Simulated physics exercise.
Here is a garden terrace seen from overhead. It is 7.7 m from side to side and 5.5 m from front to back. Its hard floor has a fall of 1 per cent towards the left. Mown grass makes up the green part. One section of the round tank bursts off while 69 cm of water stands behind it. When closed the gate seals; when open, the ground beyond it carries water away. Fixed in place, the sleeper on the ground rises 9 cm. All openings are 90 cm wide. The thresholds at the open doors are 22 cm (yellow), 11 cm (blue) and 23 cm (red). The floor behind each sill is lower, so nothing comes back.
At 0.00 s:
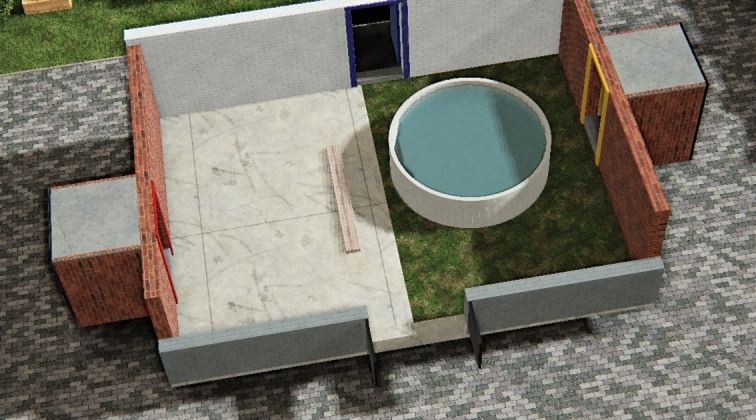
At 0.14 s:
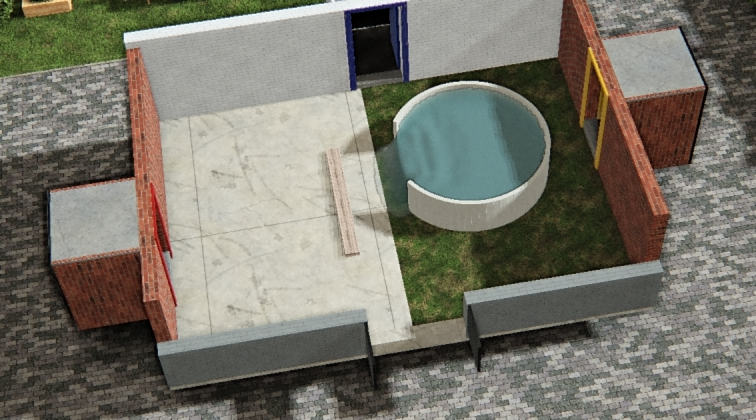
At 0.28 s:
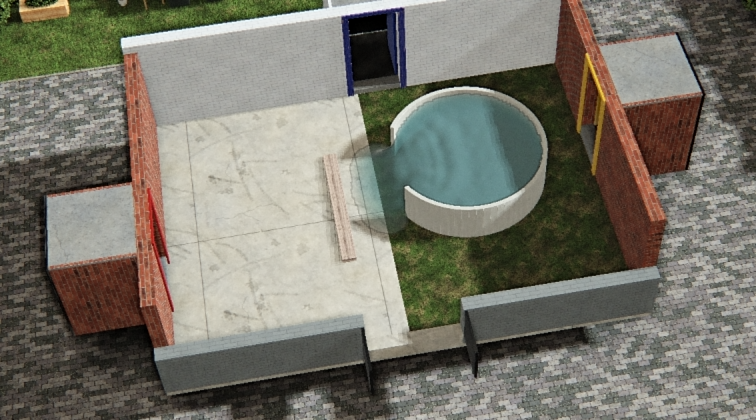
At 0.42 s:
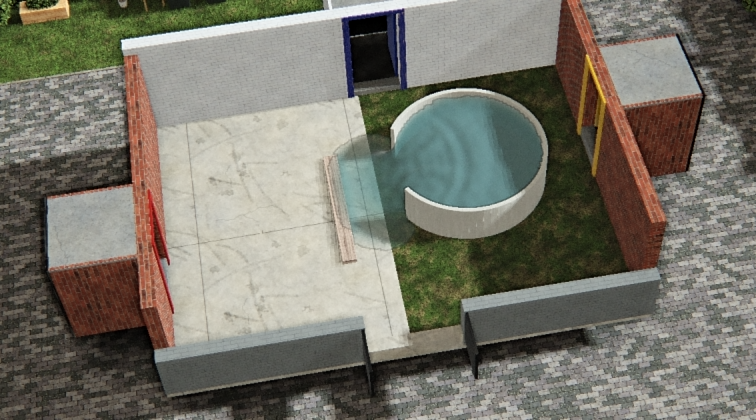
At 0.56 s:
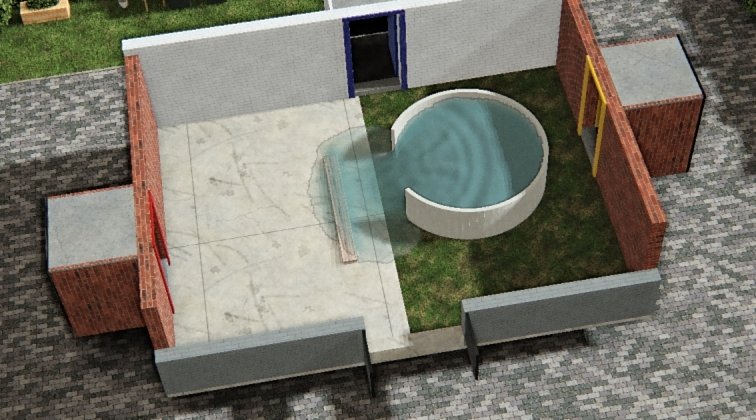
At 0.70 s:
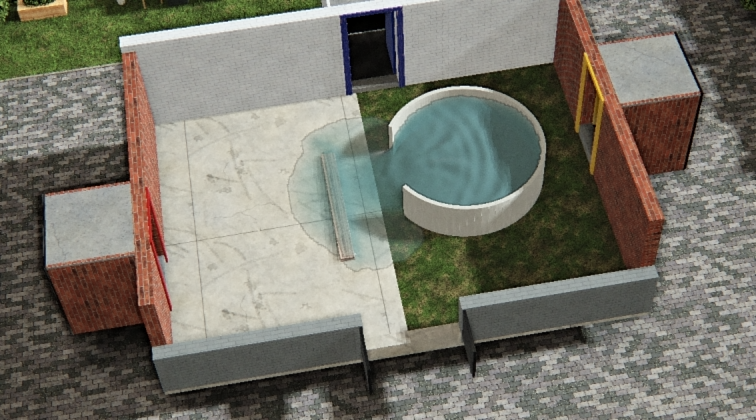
The clip opens on a walled terrace seen from above, with a full round tank standing on the grass at right. A section of the tank's left side opens, and water pours out across the grass, reaches the low sleeper, then spreads past it in a widening pool over the pale paving.
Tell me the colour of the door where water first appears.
Red.
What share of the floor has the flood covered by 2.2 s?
Close to 60 in a hundred.
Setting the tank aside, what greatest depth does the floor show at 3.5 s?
Roughly 30 cm.
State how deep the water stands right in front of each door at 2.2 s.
Yellow 0 cm, blue 1 cm, red 24 cm.
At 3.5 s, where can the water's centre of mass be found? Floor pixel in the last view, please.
Roughly (335, 198) in the last picture.
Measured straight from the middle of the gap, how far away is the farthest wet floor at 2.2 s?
I'd say around 4.8 m from the gap.
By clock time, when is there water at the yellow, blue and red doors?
Arrival: Yellow not within the 12 s, blue 2.6 s, red 1.8 s.
After 1.4 s water covers 40 % of the floor and is deepest (38 cm) near (344, 194); yellow door not reached, blue door not reached, red door not reached.
After 2.2 s water covers 60 % of the floor and is deepest (42 cm) near (156, 126); yellow door not reached, blue door not reached, red door reached at 1.9 s.
After 3.5 s water covers 65 % of the floor and is deepest (30 cm) near (175, 360); yellow door not reached, blue door reached at 2.6 s, red door reached at 1.9 s.
After 7.0 s water covers 75 % of the floor and is deepest (18 cm) near (176, 369); yellow door not reached, blue door reached at 2.6 s, red door reached at 1.9 s.
After 12.0 s water covers 95 % of the floor and is deepest (16 cm) near (156, 126); yellow door not reached, blue door reached at 2.6 s, red door reached at 1.9 s.
